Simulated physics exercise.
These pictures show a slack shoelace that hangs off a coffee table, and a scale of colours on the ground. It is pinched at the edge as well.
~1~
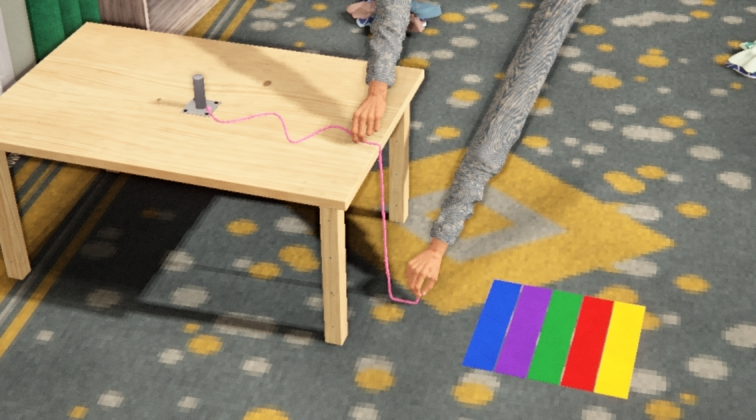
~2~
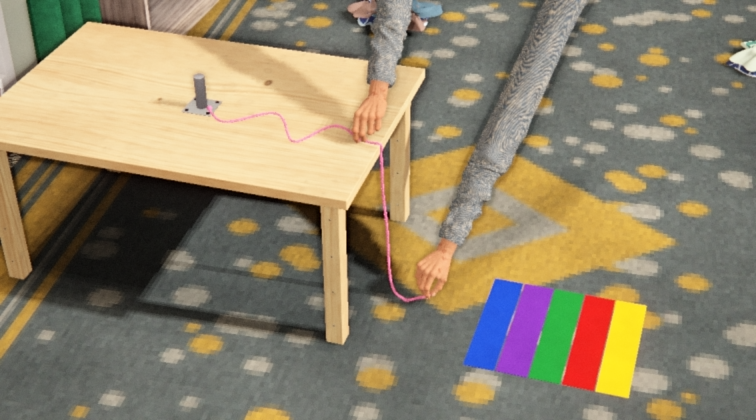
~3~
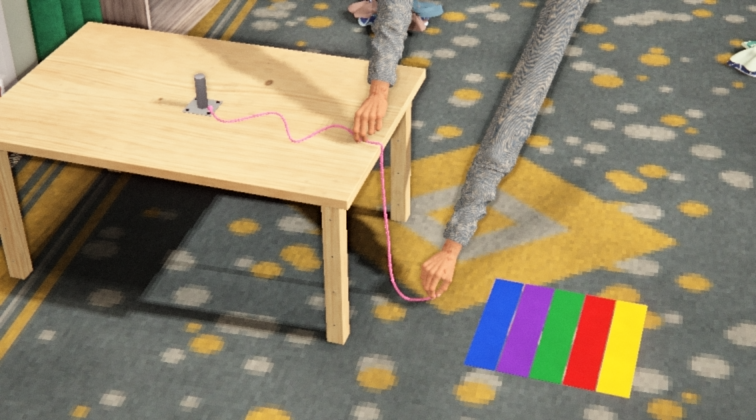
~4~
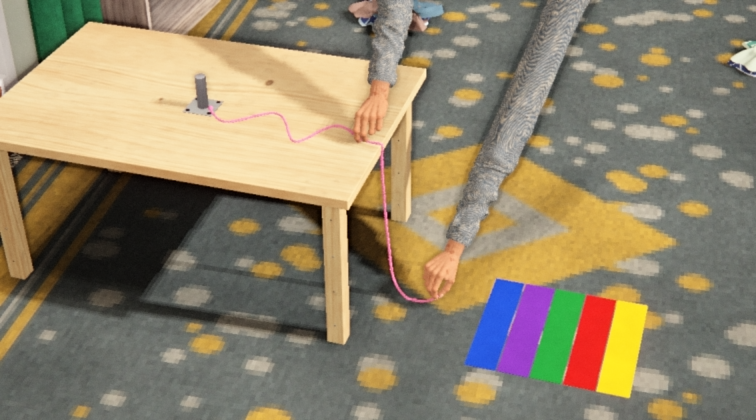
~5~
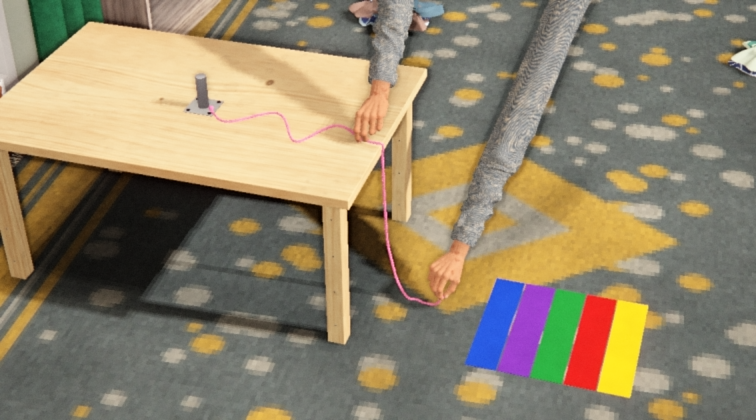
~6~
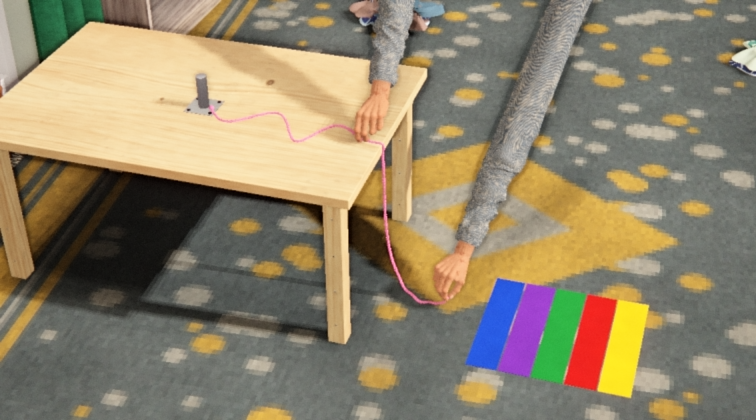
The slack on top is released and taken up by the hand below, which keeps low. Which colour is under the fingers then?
It halts on the yellow strip.
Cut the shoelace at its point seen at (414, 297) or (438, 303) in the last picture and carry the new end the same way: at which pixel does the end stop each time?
Near (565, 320) and (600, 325).
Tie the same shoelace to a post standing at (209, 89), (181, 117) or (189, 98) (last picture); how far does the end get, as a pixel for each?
The places are (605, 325), (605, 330) and (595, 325).
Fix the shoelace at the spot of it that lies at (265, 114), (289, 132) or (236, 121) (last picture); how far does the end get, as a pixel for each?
About (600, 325), (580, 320) and (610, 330).
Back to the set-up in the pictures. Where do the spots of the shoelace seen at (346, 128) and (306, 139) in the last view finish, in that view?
At (401, 157), then (358, 135).
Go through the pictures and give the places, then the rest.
In the first picture, end (421, 294); blue (483, 352); purple (515, 358); green (548, 365); red (581, 371); yellow (614, 378).
In the second picture, end (430, 295); shoelace through (224, 122) (285, 123) (328, 128) (381, 154) (386, 219) (390, 278).
In the third picture, end (435, 296).
In the fourth picture, end (438, 296); shoelace through (225, 122) (286, 123) (329, 128) (382, 154) (386, 218) (394, 279).
In the fifth picture, end (443, 297).
In the sixth picture, end (448, 298); shoelace through (226, 121) (287, 123) (330, 127) (383, 154) (385, 218) (400, 279).
Soon after, end near (555, 318); over green.
After that, end near (598, 326); over red.
At the stop, end near (624, 331); over yellow. Over yellow.
